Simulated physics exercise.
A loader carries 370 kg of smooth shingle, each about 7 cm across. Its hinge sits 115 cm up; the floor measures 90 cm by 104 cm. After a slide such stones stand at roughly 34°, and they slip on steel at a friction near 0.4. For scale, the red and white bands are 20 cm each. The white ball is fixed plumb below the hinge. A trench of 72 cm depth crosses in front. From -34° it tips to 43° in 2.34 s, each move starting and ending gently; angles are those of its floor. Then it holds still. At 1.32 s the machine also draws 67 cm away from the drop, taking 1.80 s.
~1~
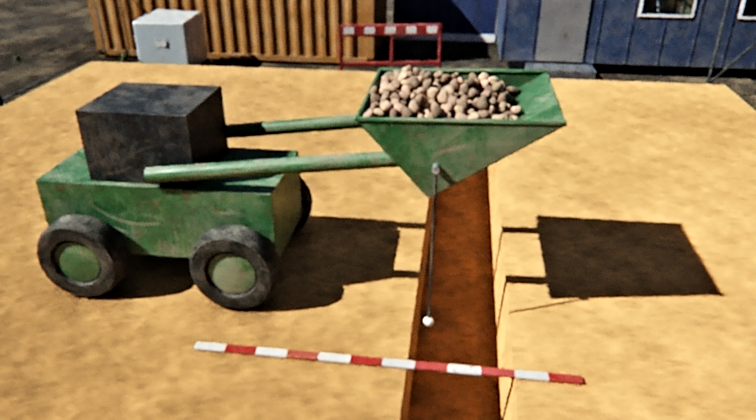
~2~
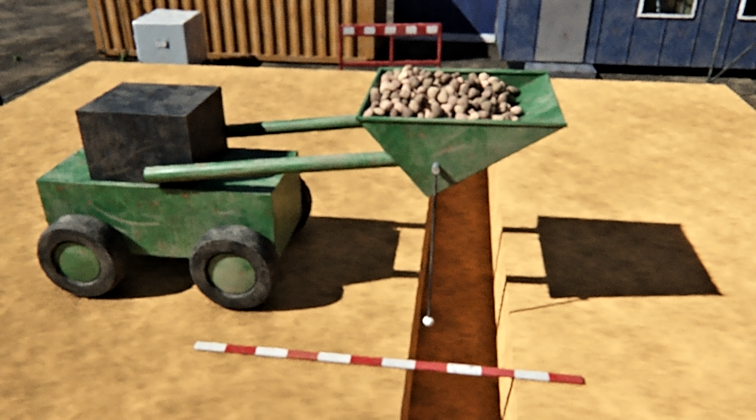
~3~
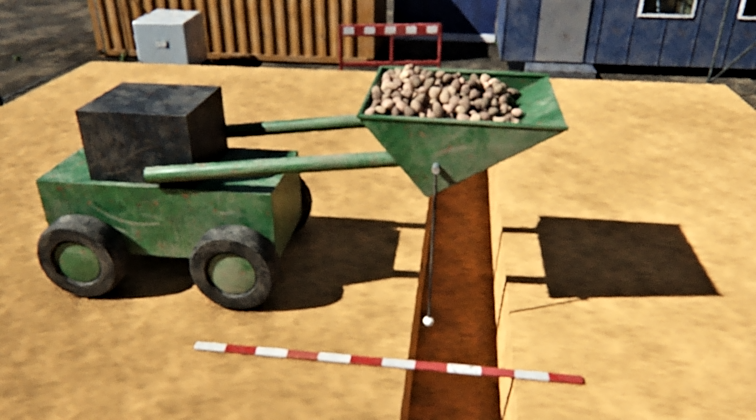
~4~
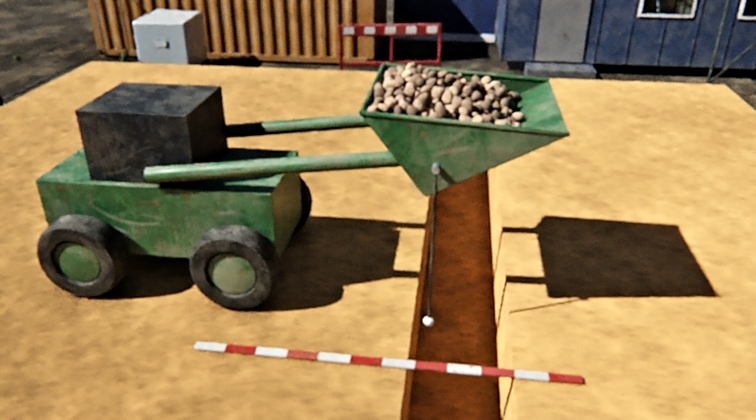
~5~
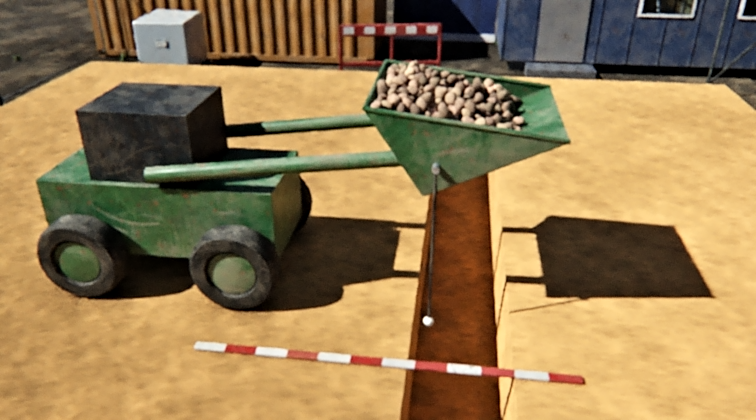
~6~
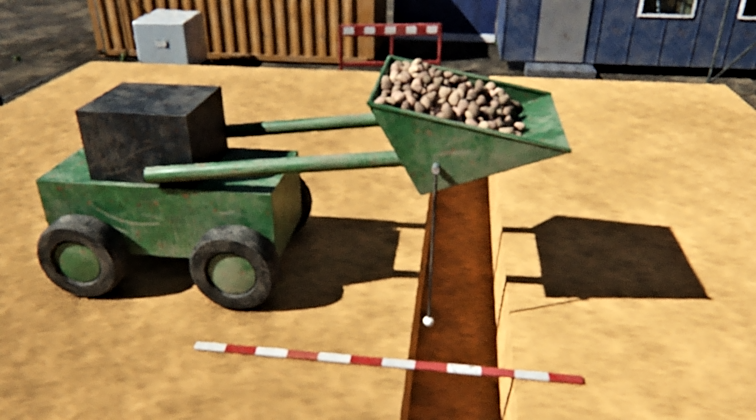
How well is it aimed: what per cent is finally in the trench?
Some 45 per cent of it.
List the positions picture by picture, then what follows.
In the first frame, the bucket is at -34°, its lip at (567, 123); the top of the load is at (423, 80).
In the second frame, lip at (567, 125), floor tilted -33°, highest stones at (424, 80).
In the third frame, the bucket is at -32°, its lip at (568, 128); the top of the load is at (417, 78).
In the fourth frame, lip at (569, 134), floor tilted -29°, highest stones at (416, 76).
In the fifth frame, lip at (571, 142), floor tilted -26°, highest stones at (411, 74).
In the sixth frame, lip at (571, 151), floor tilted -21°, highest stones at (410, 70).
A little later the floor is at 31°; 70 % in the bucket, 2 % in the trench, 28 % past the trench; the foremost stones are at (577, 278).
Then the floor is at 43°; 0 % in the bucket, 42 % in the trench, 58 % past the trench; the foremost stones are at (683, 285).
Later still the floor is at 43°; 0 % in the bucket, 43 % in the trench, 57 % past the trench; the foremost stones are at (722, 280).
In the end the floor is at 43°; 0 % in the bucket, 43 % in the trench, 57 % past the trench; the foremost stones are at (722, 280).
